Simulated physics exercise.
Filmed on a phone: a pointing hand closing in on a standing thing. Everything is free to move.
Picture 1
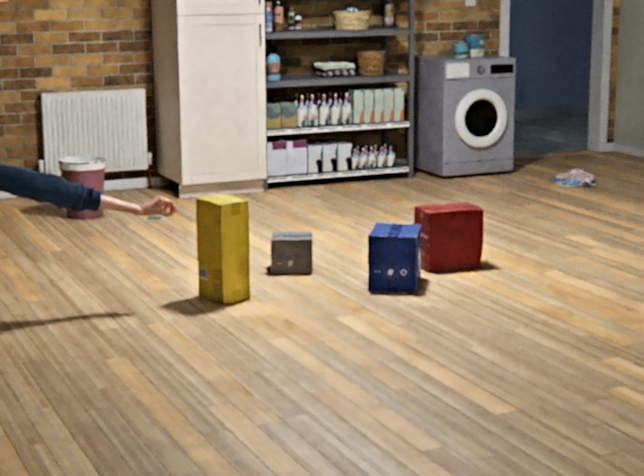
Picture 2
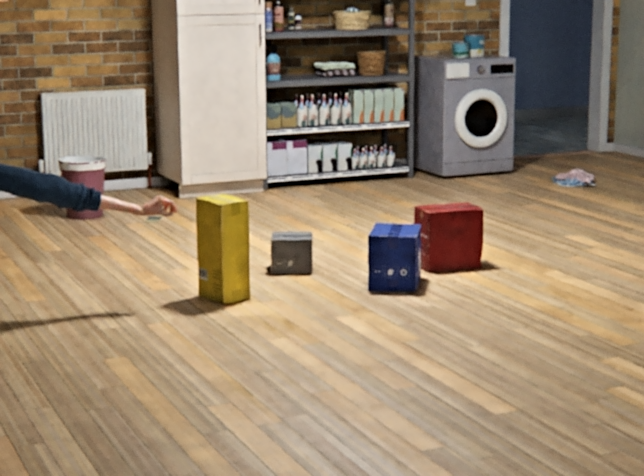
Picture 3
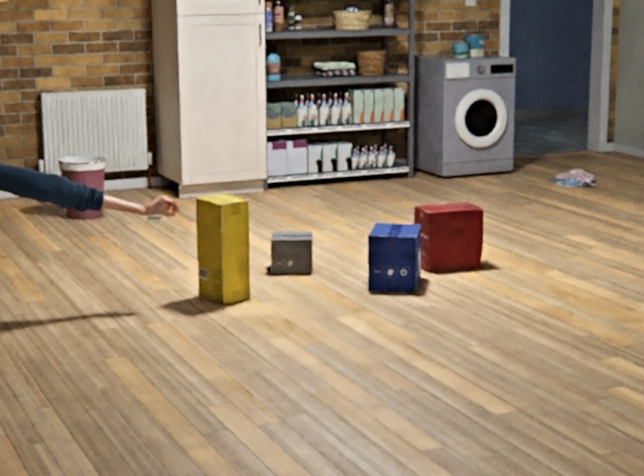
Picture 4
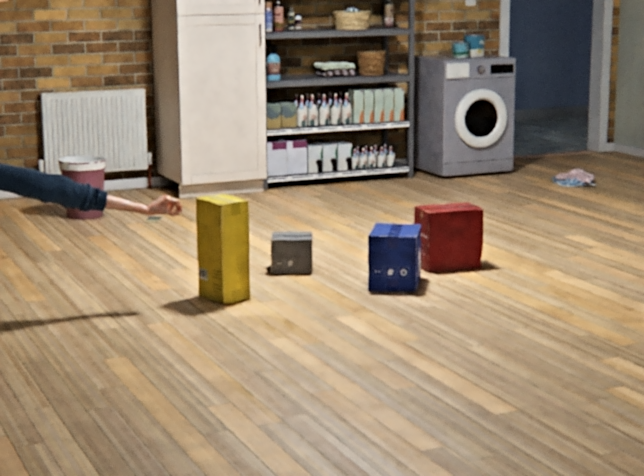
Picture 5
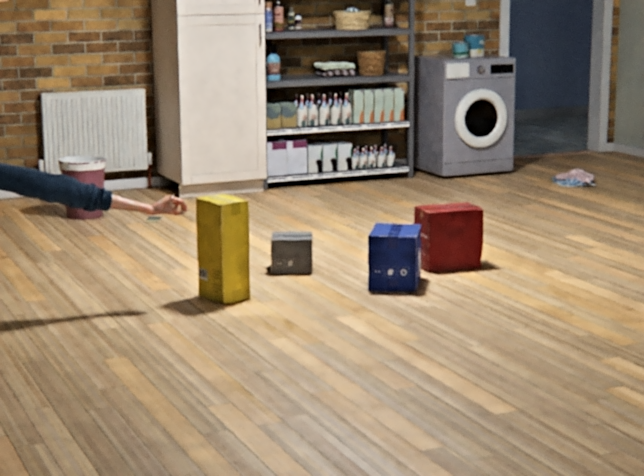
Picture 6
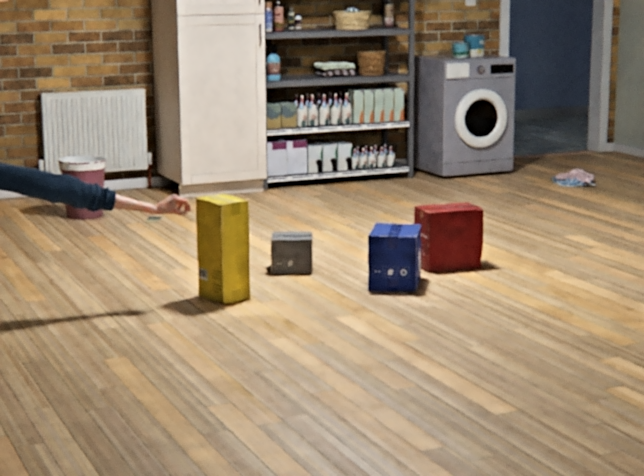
In a brick-walled utility room, a hand slowly reaches right towards a standing yellow box while four boxes stay still.
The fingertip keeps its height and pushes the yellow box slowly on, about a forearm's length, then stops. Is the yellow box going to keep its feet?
The yellow box tips over.
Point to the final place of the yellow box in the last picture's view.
Near (280, 271).
Then, 0.50 s later than the last frame, yellow box tilted by 8° near (229, 246).
Then, 1.00 s later than the last frame, yellow box tilted by 29° near (245, 243).
Then, 1.20 s later than the last frame, yellow box tilted by 52° near (261, 248).
Then, 1.30 s later than the last frame, yellow box on its side near (273, 261).
When it is over, lying over on the floor, yellow box. End places, in pixels of the last picture, yellow box near (280, 271).
